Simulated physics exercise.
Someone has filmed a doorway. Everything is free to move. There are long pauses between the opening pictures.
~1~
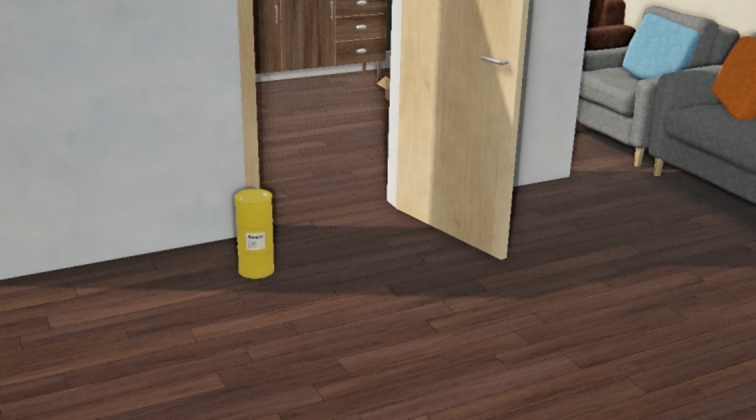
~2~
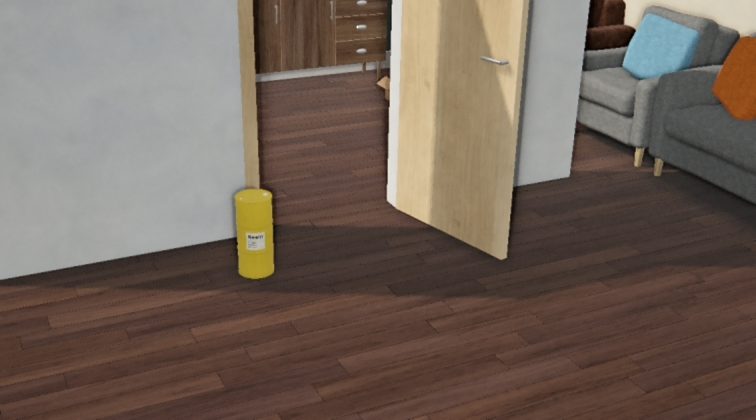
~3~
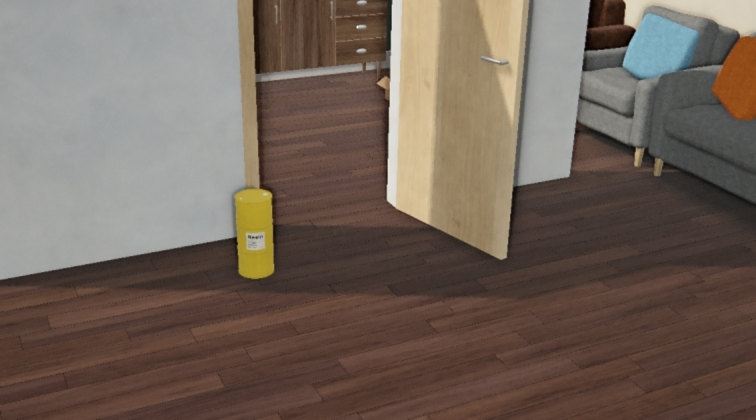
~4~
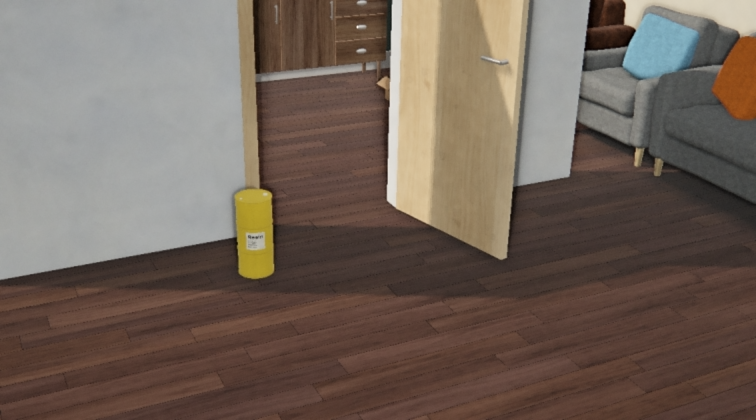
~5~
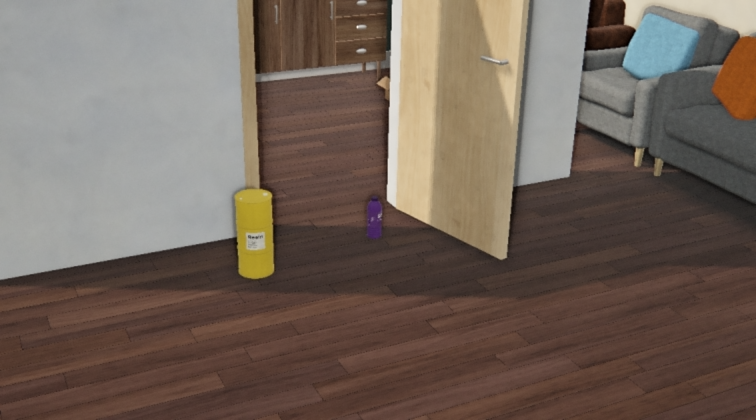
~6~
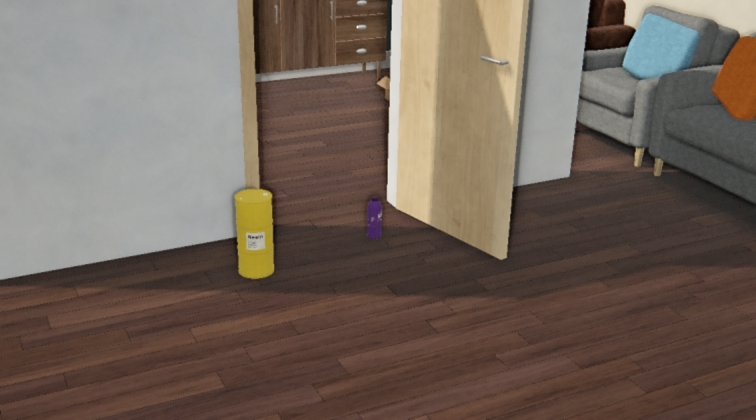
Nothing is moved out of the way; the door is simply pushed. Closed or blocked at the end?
Here the door closes.
Then, 1.30 s after the last picture, open by 68°.
Then, 2.20 s after the last picture, open by 33°; purple bottle slid about its own width near (354, 213).
Then, 2.90 s after the last picture, open by 11°; purple bottle slid well along near (333, 205).
At rest, open by 0°; moved from the start, purple bottle; yellow canister in place. Seen from the same camera at the end, purple bottle near (326, 200).
